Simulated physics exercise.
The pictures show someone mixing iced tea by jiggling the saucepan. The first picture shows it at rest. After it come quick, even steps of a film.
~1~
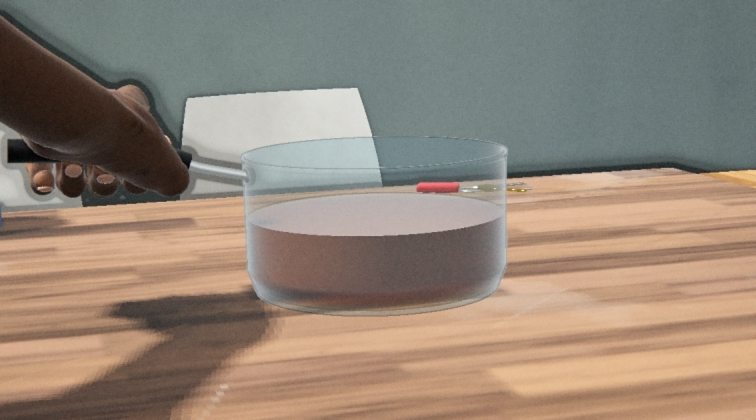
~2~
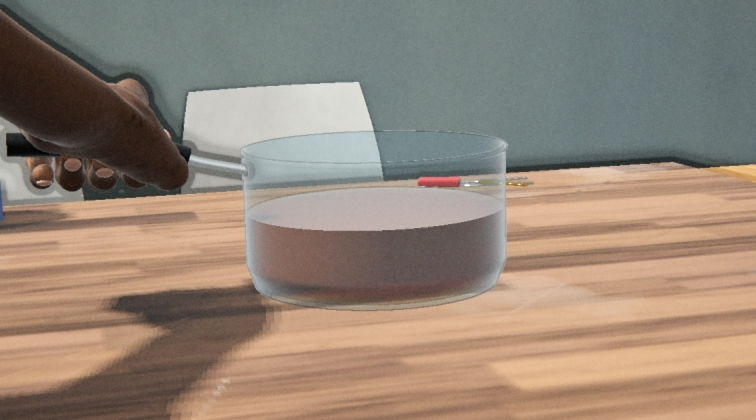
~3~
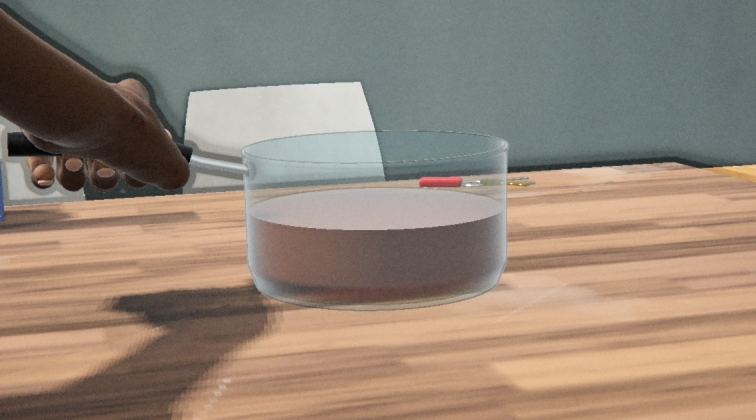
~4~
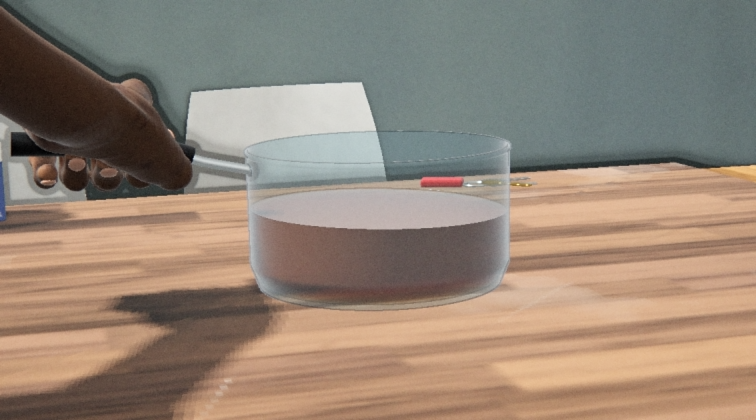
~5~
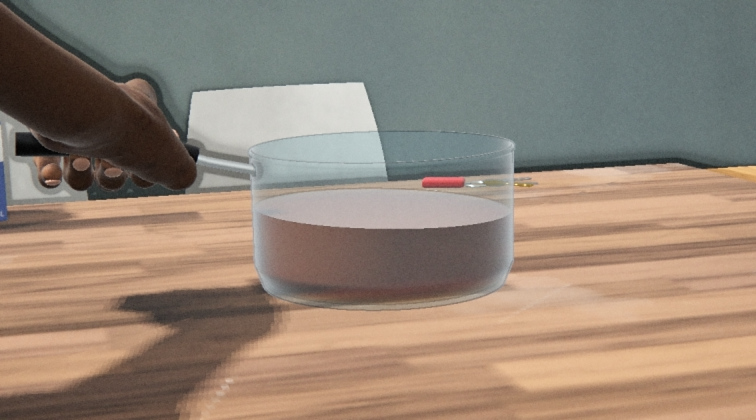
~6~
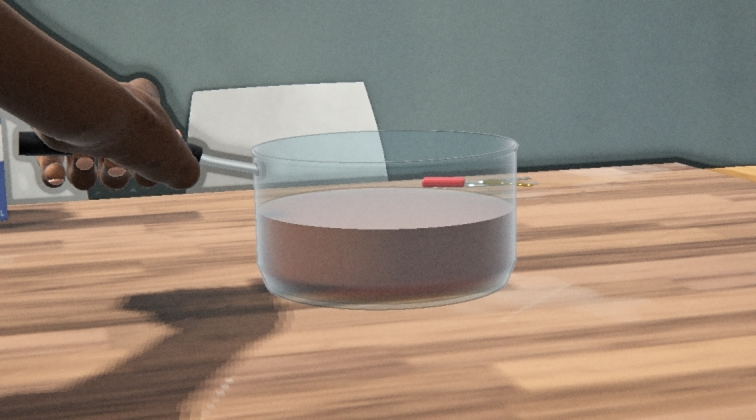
The clip opens on a hand at the left gripping the handle of a clear saucepan about half full of brownish liquid, resting on a wooden surface. The hand then shifts the pan very slightly to the right, while the liquid's surface stays about level throughout.
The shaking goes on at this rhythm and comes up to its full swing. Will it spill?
It holds.
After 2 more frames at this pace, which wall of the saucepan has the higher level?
To the right-hand side.
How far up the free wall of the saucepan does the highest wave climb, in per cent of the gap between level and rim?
Some 40 per cent.
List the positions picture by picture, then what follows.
The first picture shows saucepan (376, 216) about half full; at rest.
The second picture shows saucepan about half full, surface at (375, 208); surface about level.
The third picture shows saucepan (376, 211) about half full; surface about level.
The fourth picture shows saucepan about half full, surface at (378, 208); surface about level.
The fifth picture shows saucepan (382, 211) about half full; surface about level.
The sixth picture shows saucepan about half full, surface at (385, 207); surface about level.
Shortly, the highest wave so far stays far below the rim.
Then, the highest wave so far climbs under half way to the rim.
At the finish, the highest wave so far climbs under half way to the rim; nothing has left it.
